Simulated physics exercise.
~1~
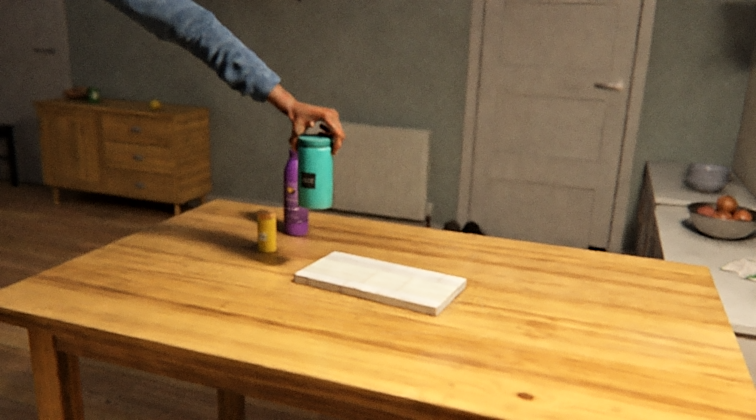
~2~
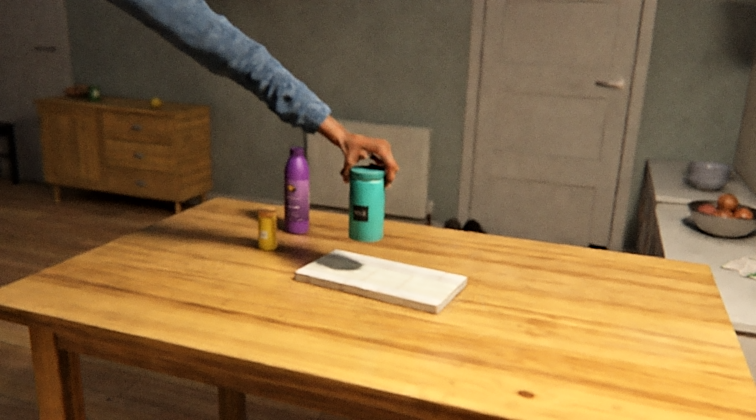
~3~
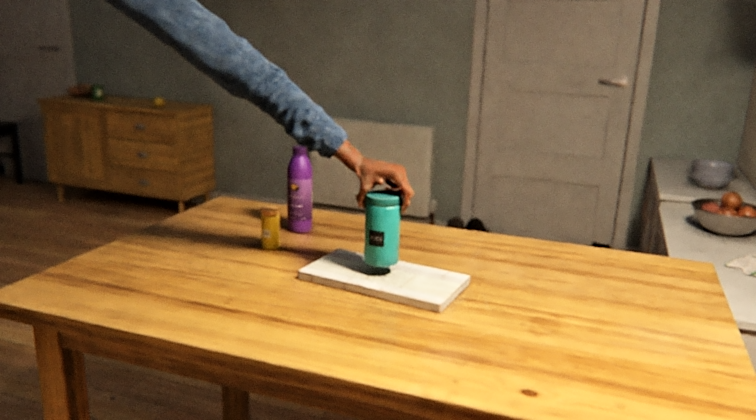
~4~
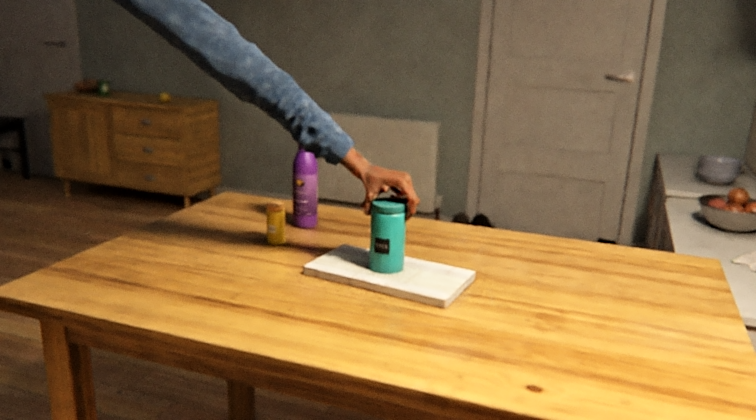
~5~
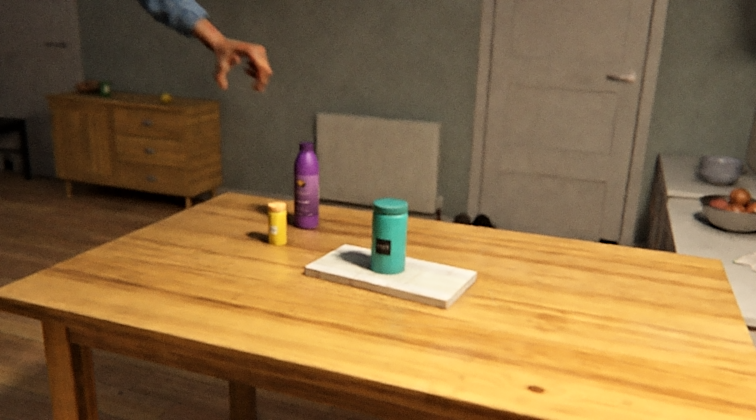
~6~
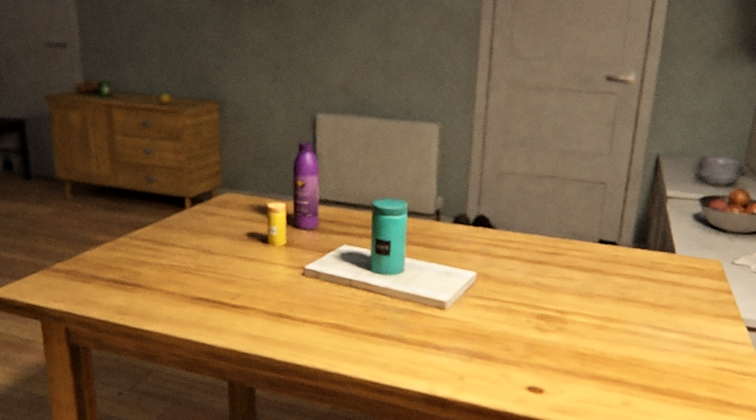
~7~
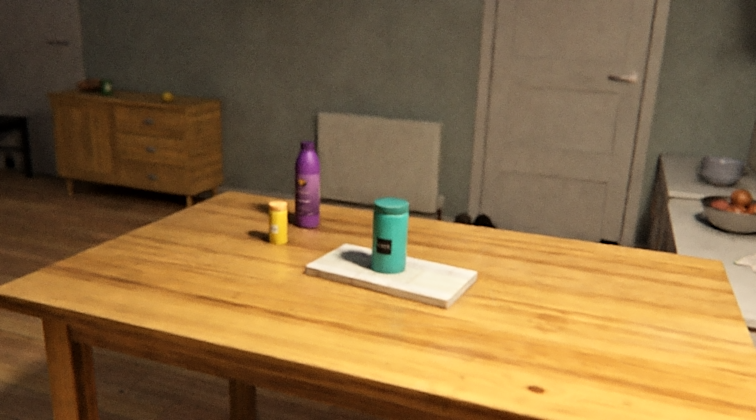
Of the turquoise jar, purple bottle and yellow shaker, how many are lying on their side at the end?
None of them are lying on their side. The turquoise jar, the purple bottle and the yellow shaker all stand upright at the end.
